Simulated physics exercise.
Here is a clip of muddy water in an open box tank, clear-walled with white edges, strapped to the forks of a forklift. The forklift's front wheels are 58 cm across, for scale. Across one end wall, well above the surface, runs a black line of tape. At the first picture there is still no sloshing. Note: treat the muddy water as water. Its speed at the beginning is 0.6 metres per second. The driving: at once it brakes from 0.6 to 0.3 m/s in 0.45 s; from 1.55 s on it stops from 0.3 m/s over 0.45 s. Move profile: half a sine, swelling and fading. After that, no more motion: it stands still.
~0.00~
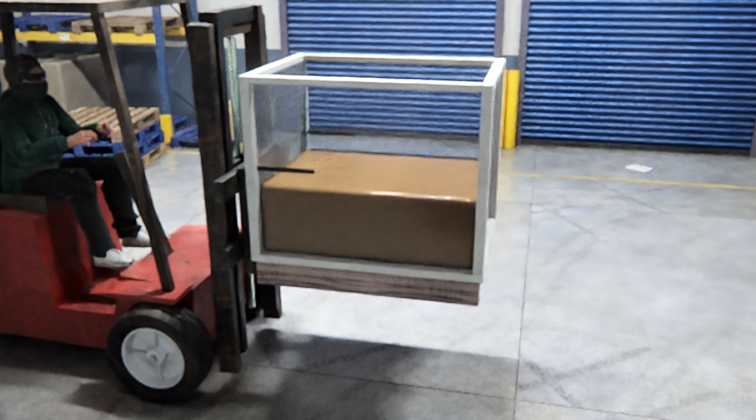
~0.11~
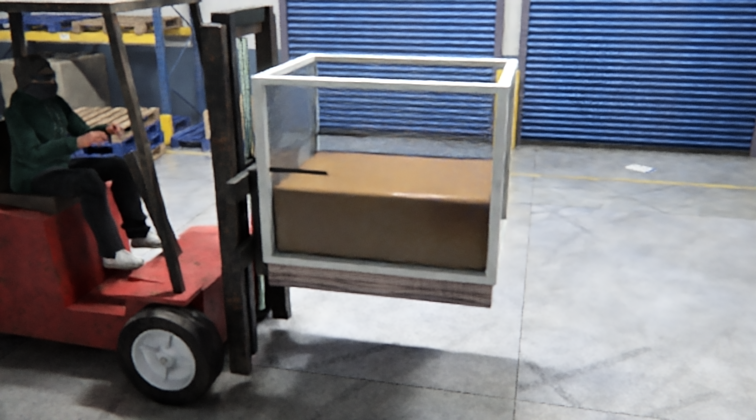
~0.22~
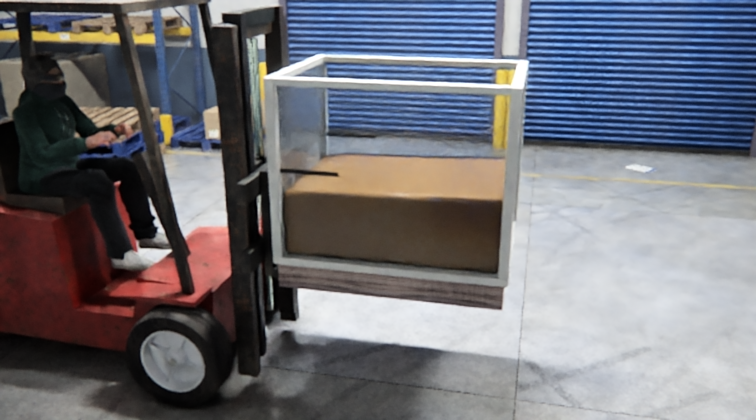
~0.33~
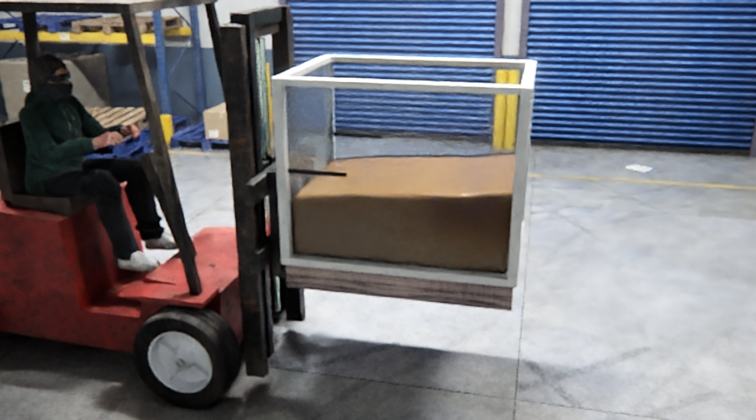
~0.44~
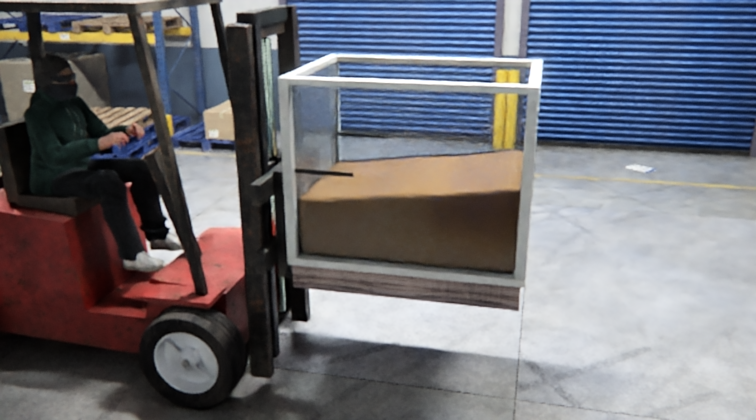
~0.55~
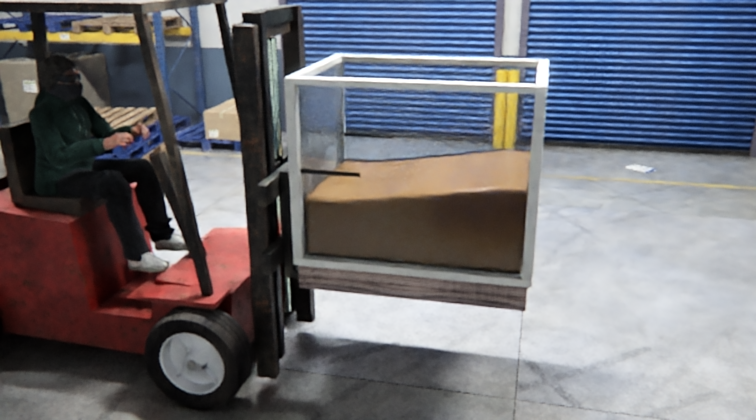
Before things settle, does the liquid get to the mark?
Yes.
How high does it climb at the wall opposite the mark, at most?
50 cm.
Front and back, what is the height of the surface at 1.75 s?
Reading: About 44 cm in front, about 30 cm behind.
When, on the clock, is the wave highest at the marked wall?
2.7 s.
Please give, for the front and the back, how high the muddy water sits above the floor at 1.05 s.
Heights: Front 34 cm, then back 42 cm.
By 1.05 s the surface is 34 cm up at the front and 42 cm at the back; nothing has left.
By 1.75 s the surface is 44 cm up at the front and 30 cm at the back; nothing has left.
By 2.50 s the surface is 31 cm up at the front and 44 cm at the back; nothing has left.
By 4.99 s the waves are smaller; the highest at the back wall was 50 cm, at 2.65 s, against a line at 46 cm.
